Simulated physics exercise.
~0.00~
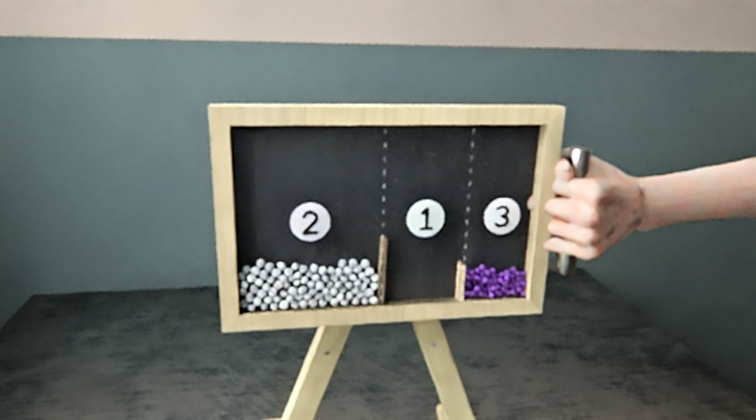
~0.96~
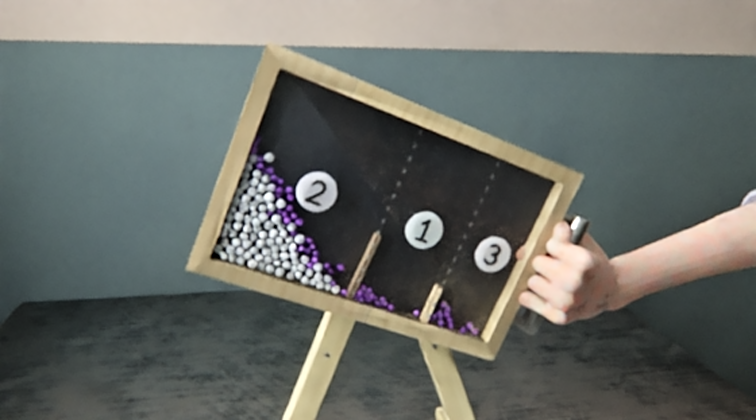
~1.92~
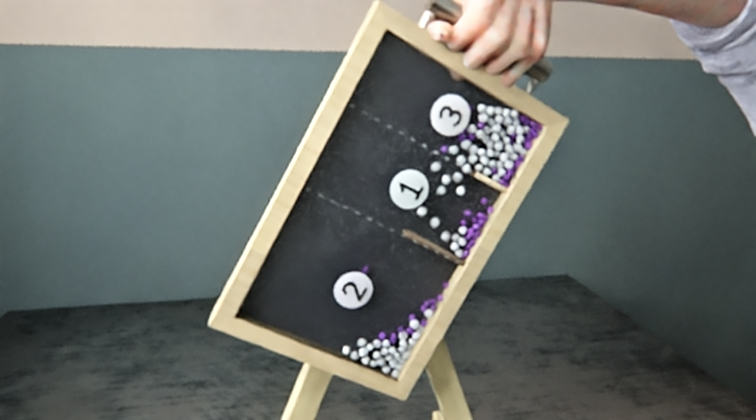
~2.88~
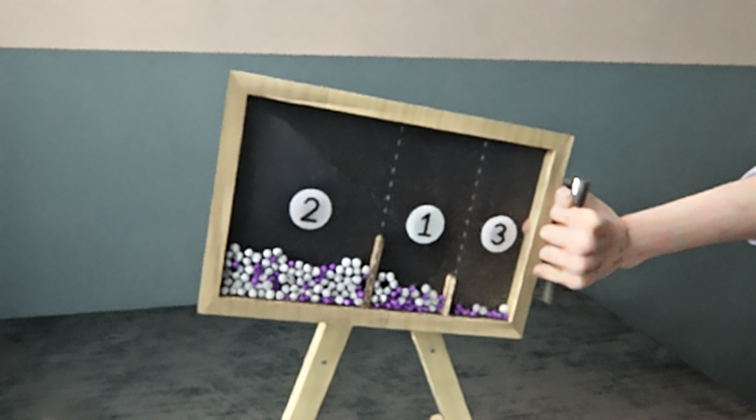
At the start, a wooden-framed case stands level on an easel, with white beads in the wide left section marked two, smaller purple beads in section three, and section one empty. A hand grips the handle on the right and turns the case, which then leans clockwise with white beads heaped at the far left and purple ones scattered over them and beyond. The hand swings it steeply anticlockwise, lifting section three to the top, with beads spread along the lower side. Finally it rests tilted slightly clockwise, the colours mixed and most beads in section two.
